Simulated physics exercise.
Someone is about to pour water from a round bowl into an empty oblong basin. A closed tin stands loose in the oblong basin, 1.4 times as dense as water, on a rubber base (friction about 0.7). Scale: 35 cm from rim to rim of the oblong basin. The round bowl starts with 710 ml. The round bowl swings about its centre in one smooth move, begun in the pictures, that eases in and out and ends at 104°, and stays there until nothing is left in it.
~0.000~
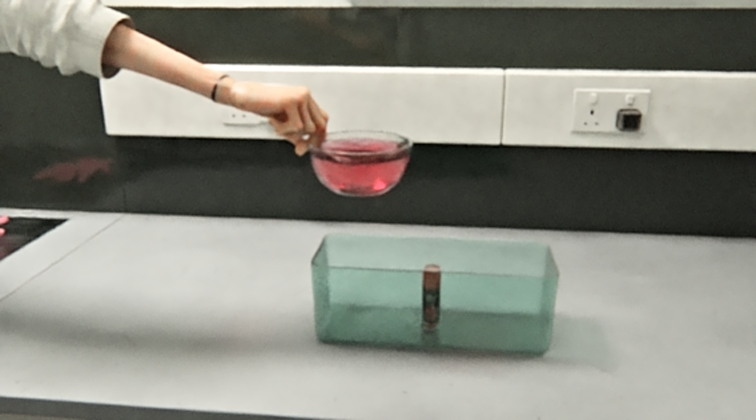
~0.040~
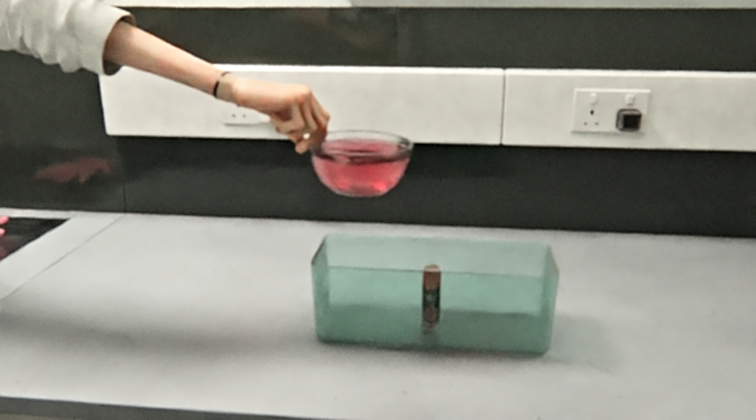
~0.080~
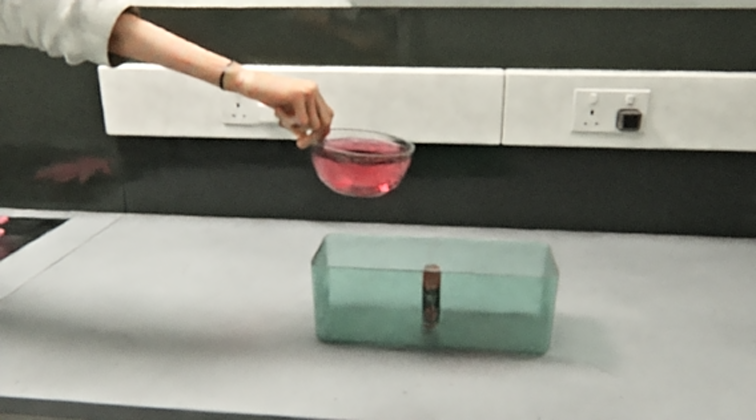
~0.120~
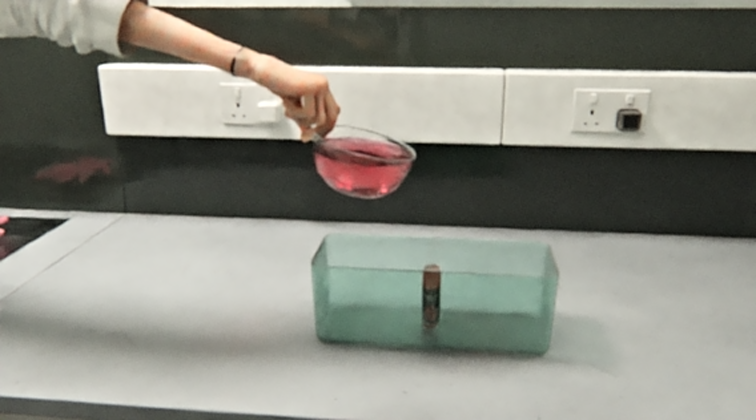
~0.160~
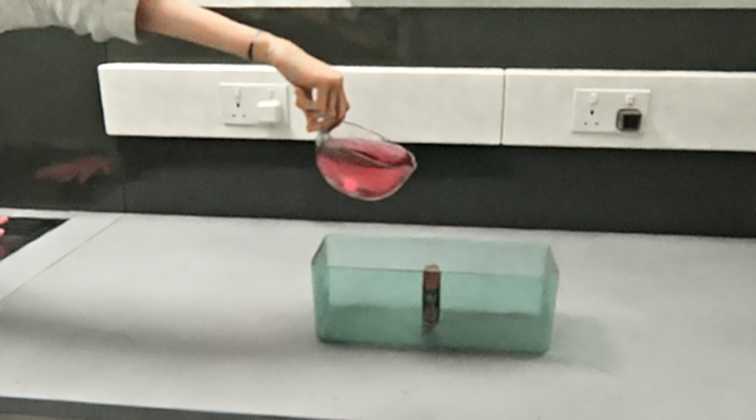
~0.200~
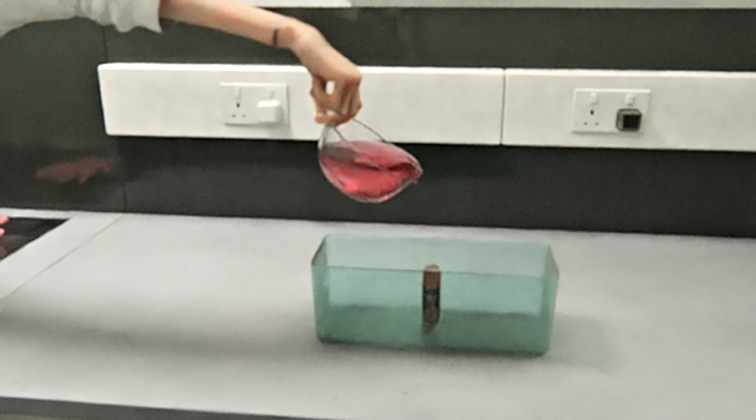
A hand reaching in from the upper left holds a clear round bowl of pink-red water above a grey worktop, seen from the front and slightly above by a still camera. Below it sits an empty, greenish see-through oblong basin with a small brown, dark-banded tin standing inside, before white socket panels on a dark wall. The hand lifts the bowl's left side, slowly then more steeply, tilting it rightward as the water shifts to the right rim.
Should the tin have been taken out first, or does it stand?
The tin stays up.
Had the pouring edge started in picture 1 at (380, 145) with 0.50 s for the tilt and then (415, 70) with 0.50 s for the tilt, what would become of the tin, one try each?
First it goes over; then it keeps standing.
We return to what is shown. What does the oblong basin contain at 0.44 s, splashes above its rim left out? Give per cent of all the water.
About 48 per cent.
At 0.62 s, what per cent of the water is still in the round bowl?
Near 0 in a hundred.
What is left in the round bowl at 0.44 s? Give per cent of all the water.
Some 10 per cent.
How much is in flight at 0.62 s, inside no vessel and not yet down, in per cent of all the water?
Some 5 per cent.
Then, 0.44 s in, the tilt is 100° and 11 per cent is still to pour; the tin stands where it began.
Then, 0.62 s in, the tilt is 104° and 0 per cent is still to pour; the tin stands where it began.
Then, 0.80 s in, the tilt is 104° and 0 per cent is still to pour; the tin stands where it began.
Then, 1.00 s in, the tilt is 104° and 0 per cent is still to pour; the tin stands where it began.
Finally, the tin stands where it began.
